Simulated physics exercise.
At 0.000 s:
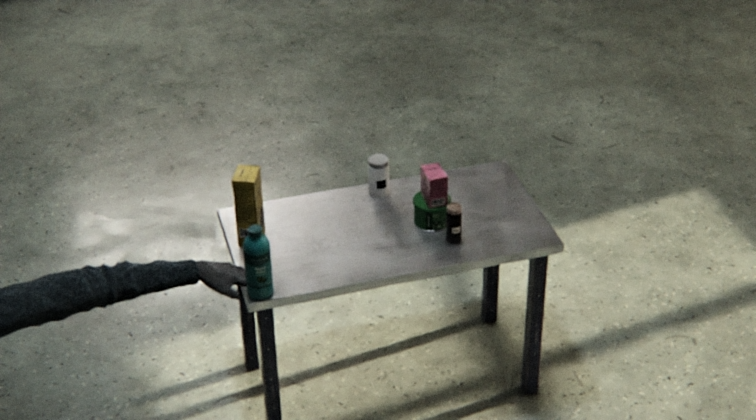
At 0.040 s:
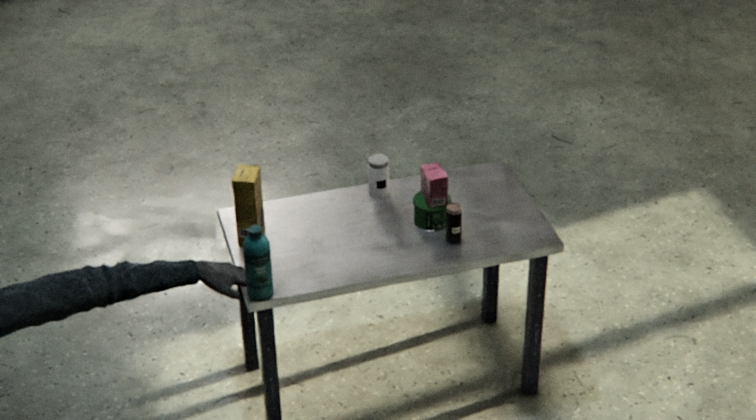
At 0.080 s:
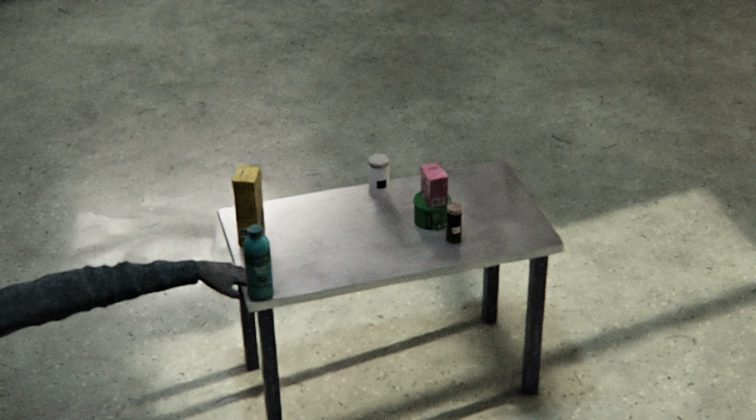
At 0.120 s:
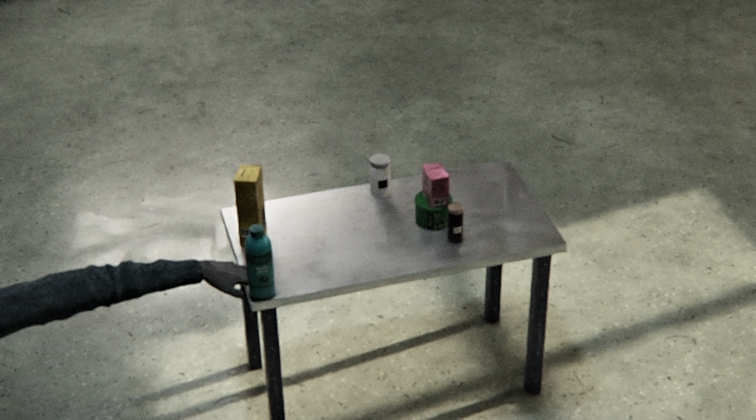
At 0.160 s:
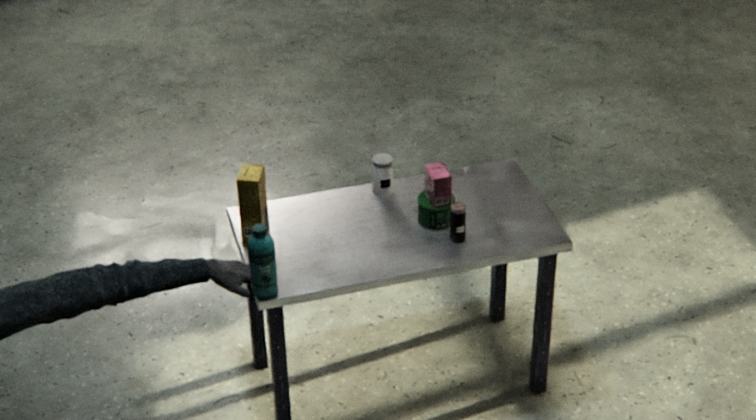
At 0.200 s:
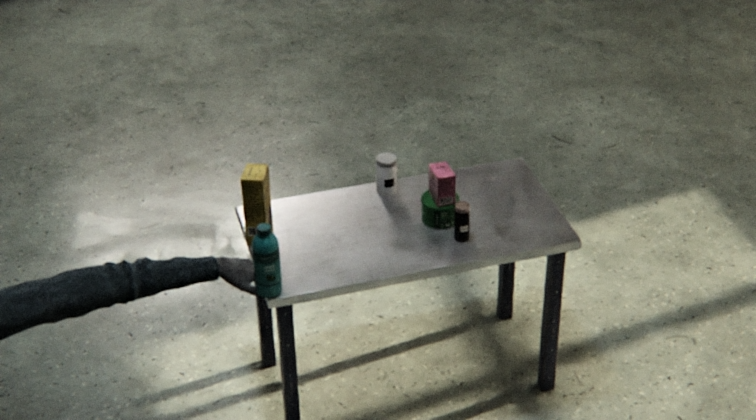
On a bare concrete floor, a hand slowly pushes a small table slightly right.
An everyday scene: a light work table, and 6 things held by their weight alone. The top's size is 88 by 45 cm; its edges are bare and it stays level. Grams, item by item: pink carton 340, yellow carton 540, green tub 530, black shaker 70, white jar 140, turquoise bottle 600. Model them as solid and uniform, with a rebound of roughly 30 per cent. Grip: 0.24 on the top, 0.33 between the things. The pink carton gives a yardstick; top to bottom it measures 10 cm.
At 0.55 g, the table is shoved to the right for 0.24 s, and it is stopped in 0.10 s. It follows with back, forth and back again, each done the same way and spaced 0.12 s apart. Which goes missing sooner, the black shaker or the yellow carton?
Second.
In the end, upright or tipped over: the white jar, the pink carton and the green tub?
Here's how it ends: The white jar never goes down, the pink carton never goes down, and the green tub never goes down.
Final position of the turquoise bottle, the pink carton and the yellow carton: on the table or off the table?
Outcome: The turquoise bottle departs its support; the pink carton remains on its support; the yellow carton departs its support.
After 0.50 s, table along by 22 cm; yellow carton and turquoise bottle now off the table; black shaker slid 5 cm near (512, 213); pink carton slid 5 cm.
After 0.80 s, table along by 2 cm; black shaker slid 11 cm near (499, 214); pink carton slid 15 cm; white jar slid 13 cm.
After 1.20 s, table along by 14 cm; black shaker leaning 19° near (489, 216); pink carton slid 3 cm.
After 1.60 s, table along by 14 cm; black shaker on its side near (507, 225); pink carton slid 14 cm; green tub slid 12 cm.
At rest (2.4 s), off the table, yellow carton and turquoise bottle; tipped over on the table, black shaker; not toppled but over 5 cm from the start, pink carton, green tub and white jar. Seen from the same camera at the end, black shaker near (465, 234), yellow carton near (115, 388). Black shaker went at 1.26 s; yellow carton went at 0.28 s.
